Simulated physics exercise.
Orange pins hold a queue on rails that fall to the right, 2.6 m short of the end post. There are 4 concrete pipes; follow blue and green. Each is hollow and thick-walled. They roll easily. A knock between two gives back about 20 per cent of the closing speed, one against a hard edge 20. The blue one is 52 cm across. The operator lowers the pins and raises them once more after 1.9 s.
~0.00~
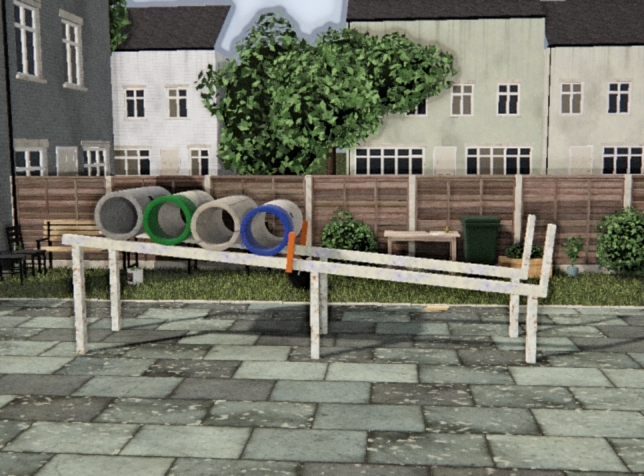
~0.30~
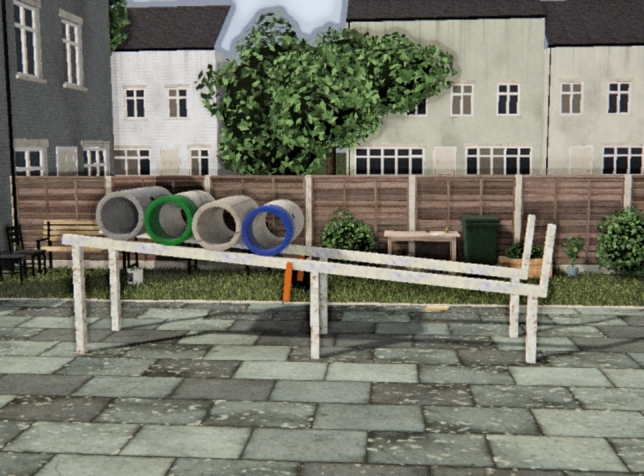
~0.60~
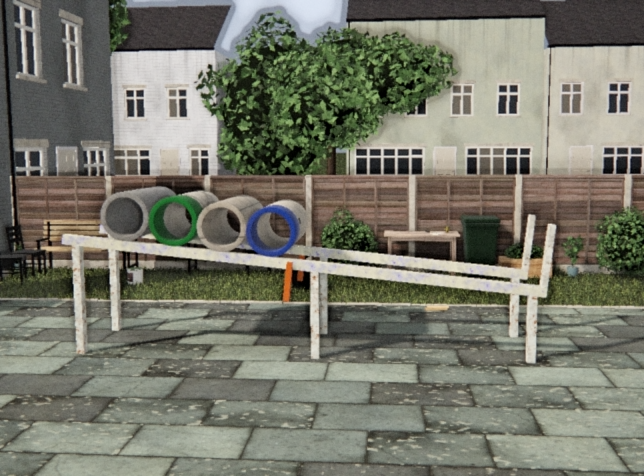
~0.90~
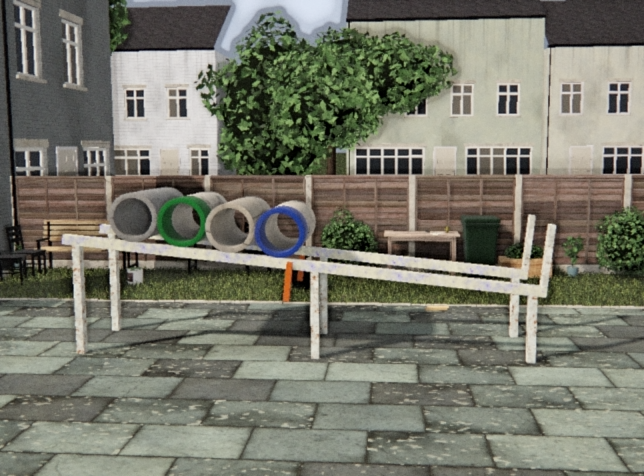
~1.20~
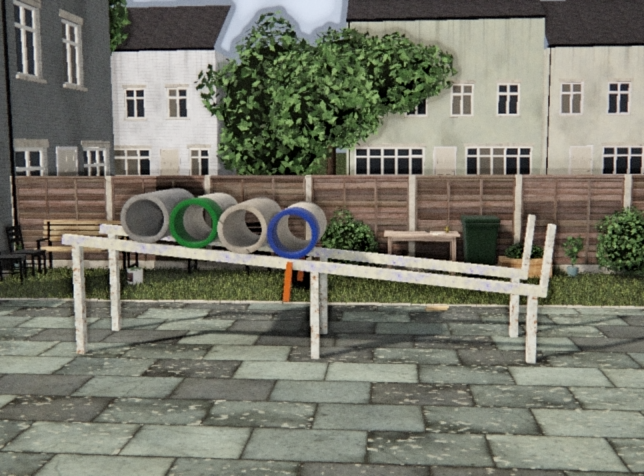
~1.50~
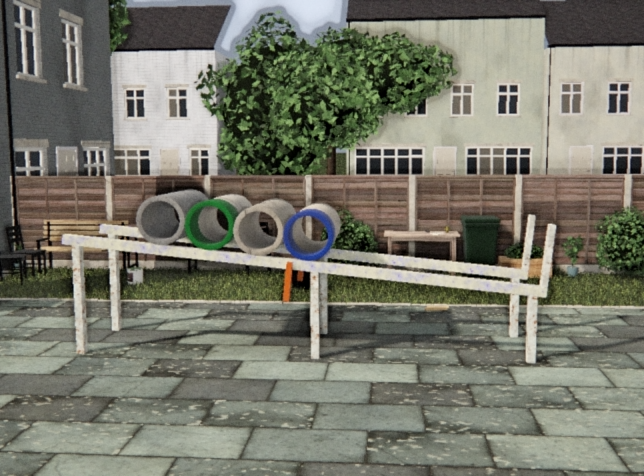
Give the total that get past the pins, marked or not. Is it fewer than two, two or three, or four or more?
The answer is two or three, which leaves 2 of 4.
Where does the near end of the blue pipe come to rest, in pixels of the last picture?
Near (519, 259).
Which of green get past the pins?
Green waits above the pins.
After 1.7 s, blue is on the rails, 30 cm below the pins, rolling right; green is on the rails, 75 cm above the pins, rolling right; 1 through so far.
After 1.8 s, blue is on the rails, 35 cm below the pins, rolling right; green is on the rails, 65 cm above the pins, rolling right; 1 through so far.
After 1.9 s, blue is on the rails, 45 cm below the pins, rolling right; green is on the rails, 60 cm above the pins, rolling right; 1 through so far.
After 2.1 s, blue is on the rails, 60 cm below the pins, rolling right; green is on the rails, 45 cm above the pins, rolling right; 2 through so far.
At rest (5.6 s), blue is on the rails, 230 cm below the pins; green is on the rails, 30 cm above the pins; 2 through so far.
